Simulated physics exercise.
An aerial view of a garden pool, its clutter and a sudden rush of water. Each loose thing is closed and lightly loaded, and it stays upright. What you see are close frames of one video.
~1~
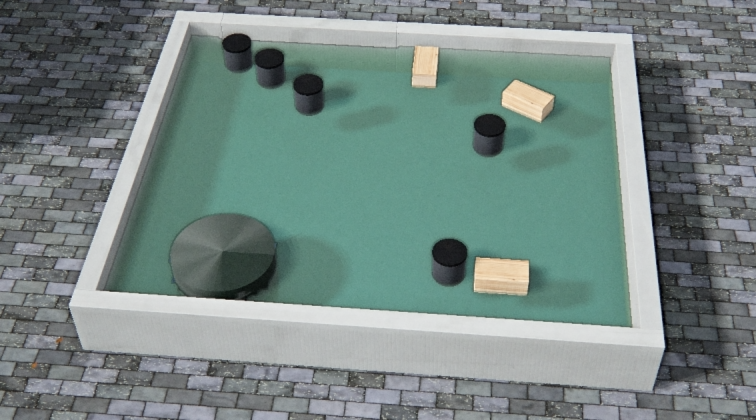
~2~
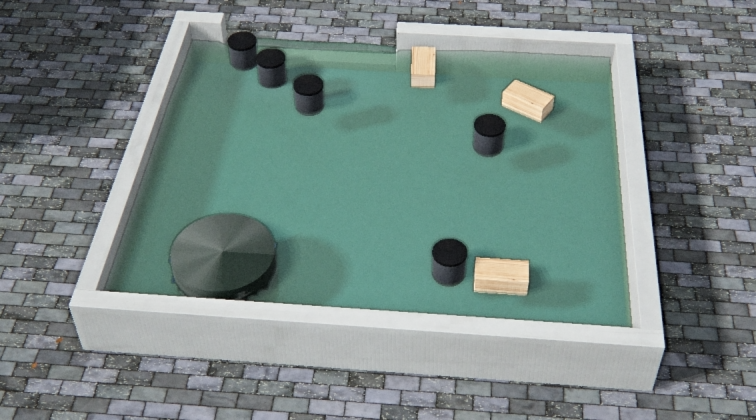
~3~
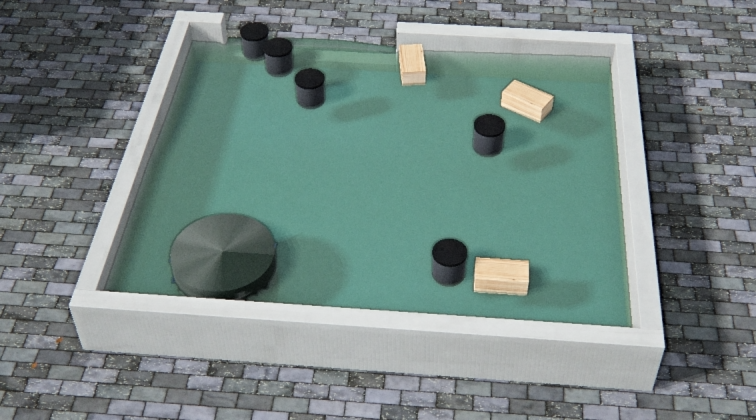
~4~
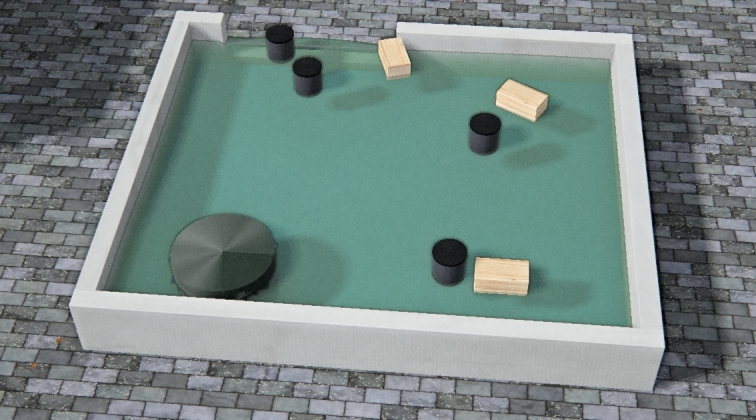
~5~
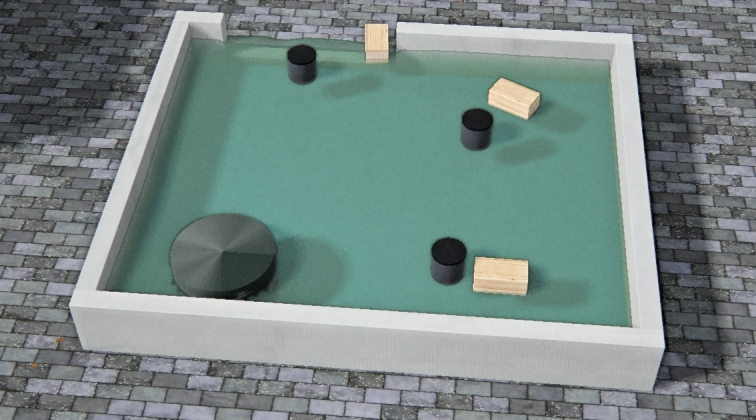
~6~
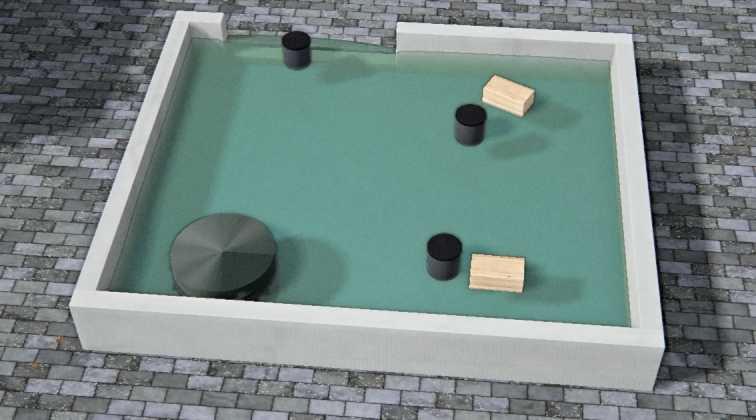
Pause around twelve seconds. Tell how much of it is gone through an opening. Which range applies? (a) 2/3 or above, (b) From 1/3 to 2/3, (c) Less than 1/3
Option a: 2/3 or above.
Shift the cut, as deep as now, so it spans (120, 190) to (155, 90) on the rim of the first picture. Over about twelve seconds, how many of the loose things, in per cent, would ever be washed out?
About 40 percent.
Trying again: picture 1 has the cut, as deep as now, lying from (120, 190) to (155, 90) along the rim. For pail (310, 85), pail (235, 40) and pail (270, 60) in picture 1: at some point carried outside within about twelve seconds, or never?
Object one: Leaves; object two: Leaves; object three: Leaves.
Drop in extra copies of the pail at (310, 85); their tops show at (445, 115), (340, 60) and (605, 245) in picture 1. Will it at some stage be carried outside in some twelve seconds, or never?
Taking them in turn: Flushed away, flushed away and held back.
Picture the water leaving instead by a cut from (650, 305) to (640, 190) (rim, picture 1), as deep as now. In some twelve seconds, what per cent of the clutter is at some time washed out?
Roughly 50 %.
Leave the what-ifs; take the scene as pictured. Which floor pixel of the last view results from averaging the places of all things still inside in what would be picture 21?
Roughly at (406, 181) in the last view.
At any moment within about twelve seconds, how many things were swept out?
I make it 6.
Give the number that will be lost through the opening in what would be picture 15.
By that point the tally is 4.
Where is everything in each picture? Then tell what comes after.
A pail at (308, 84), afloat; a pail at (490, 125) floats; 0 of 8 have shifted, in the first frame.
A pail at (308, 84), afloat; a pail at (490, 125), afloat; 1 of 8 have shifted, in the second frame.
A pail at (310, 78) floats, close to its start; a pail at (490, 125), afloat; 4 of 8 have shifted, in the third frame.
A pail at (307, 66), afloat, close to its start; a pail at (485, 123), afloat, close to its start; 4 of 8 have shifted, in the fourth frame.
A pail at (302, 54) floats, a stride from its start; a pail at (478, 119) floats, close to its start; 6 of 8 have shifted, in the fifth frame.
A pail at (296, 40), afloat, a stride from its start; a pail at (471, 114) floats, close to its start; 7 of 8 have shifted, in the sixth frame.
A moment on, 4 of 8 are out; 4 afloat.
Next, 4 of 8 are out; 4 afloat.
Later, 4 of 8 are out; 4 afloat.
In the end, 6 of 8 are out; 2 afloat.
